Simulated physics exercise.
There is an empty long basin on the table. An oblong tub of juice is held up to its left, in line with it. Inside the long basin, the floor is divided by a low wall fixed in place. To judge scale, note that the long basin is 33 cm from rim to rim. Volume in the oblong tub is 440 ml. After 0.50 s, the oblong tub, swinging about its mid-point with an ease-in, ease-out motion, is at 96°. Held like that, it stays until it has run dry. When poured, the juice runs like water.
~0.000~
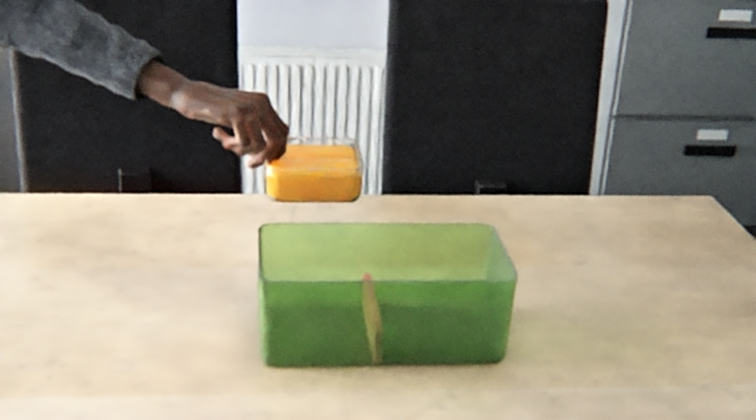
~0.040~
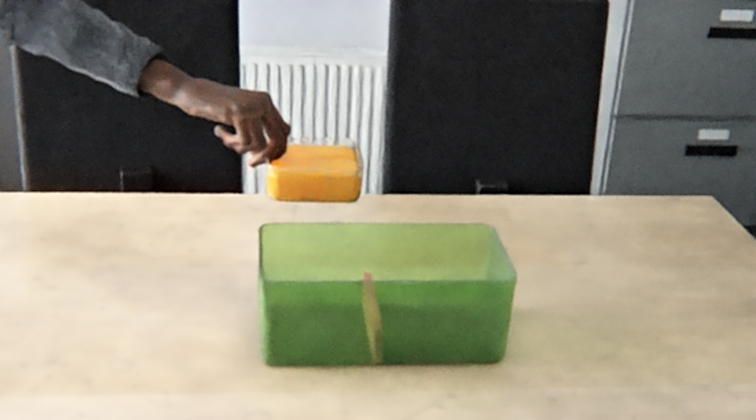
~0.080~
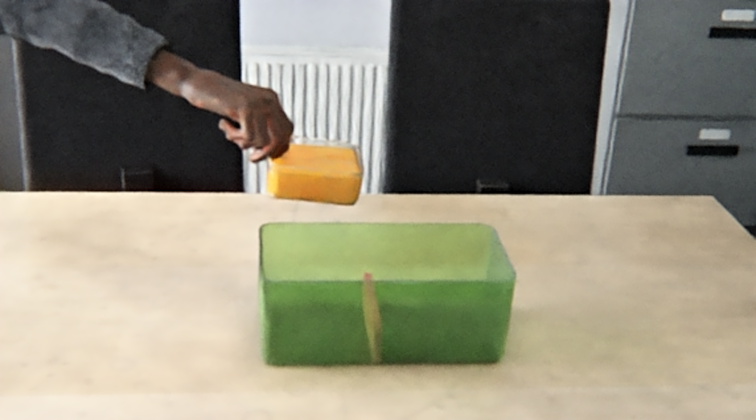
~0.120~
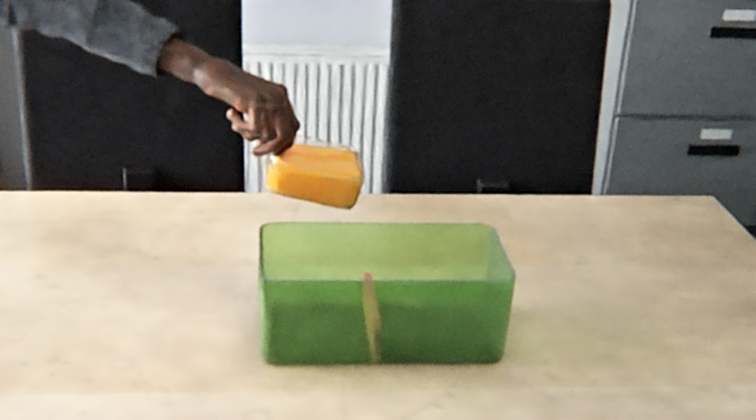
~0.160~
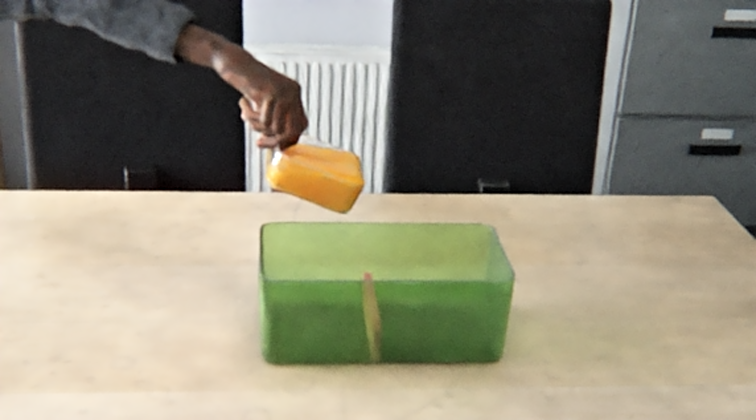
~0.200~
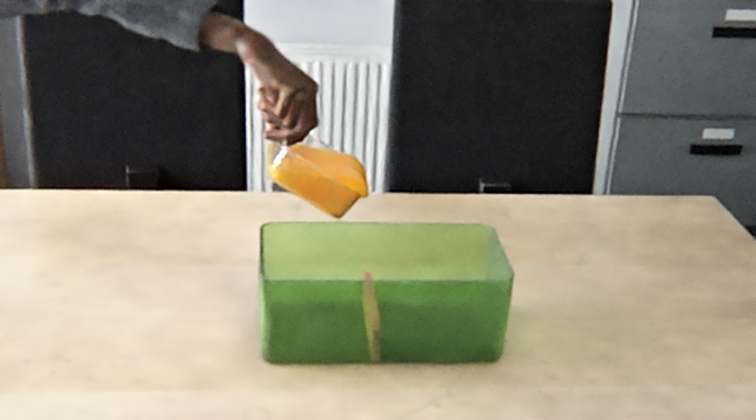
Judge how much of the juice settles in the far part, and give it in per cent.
Some 81 per cent settles in the far part.
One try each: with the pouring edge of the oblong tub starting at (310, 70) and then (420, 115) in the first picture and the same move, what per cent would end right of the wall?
In turn about 25 and 85 per cent.
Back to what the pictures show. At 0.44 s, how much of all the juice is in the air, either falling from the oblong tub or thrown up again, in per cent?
Around 36 percent.
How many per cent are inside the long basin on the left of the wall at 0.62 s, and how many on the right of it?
Left roughly 12 per cent, right roughly 82.
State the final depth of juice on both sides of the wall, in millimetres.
Some 4 mm on the left and 14 mm on the right.
Then, 0.44 s in, the tilt is 93° and 10 per cent is still to pour, 2 is left of the wall and 51 right of it.
Then, 0.62 s in, the tilt is 96° and 3 per cent is still to pour, 12 is left of the wall and 82 right of it.
Then, 0.80 s in, the tilt is 96° and 0 per cent is still to pour, 16 is left of the wall and 81 right of it.
Then, 1.00 s in, the tilt is 96° and 0 per cent is still to pour, 18 is left of the wall and 81 right of it.
Finally, 18 per cent lies left of the wall, 81 right of it and 1 outside.
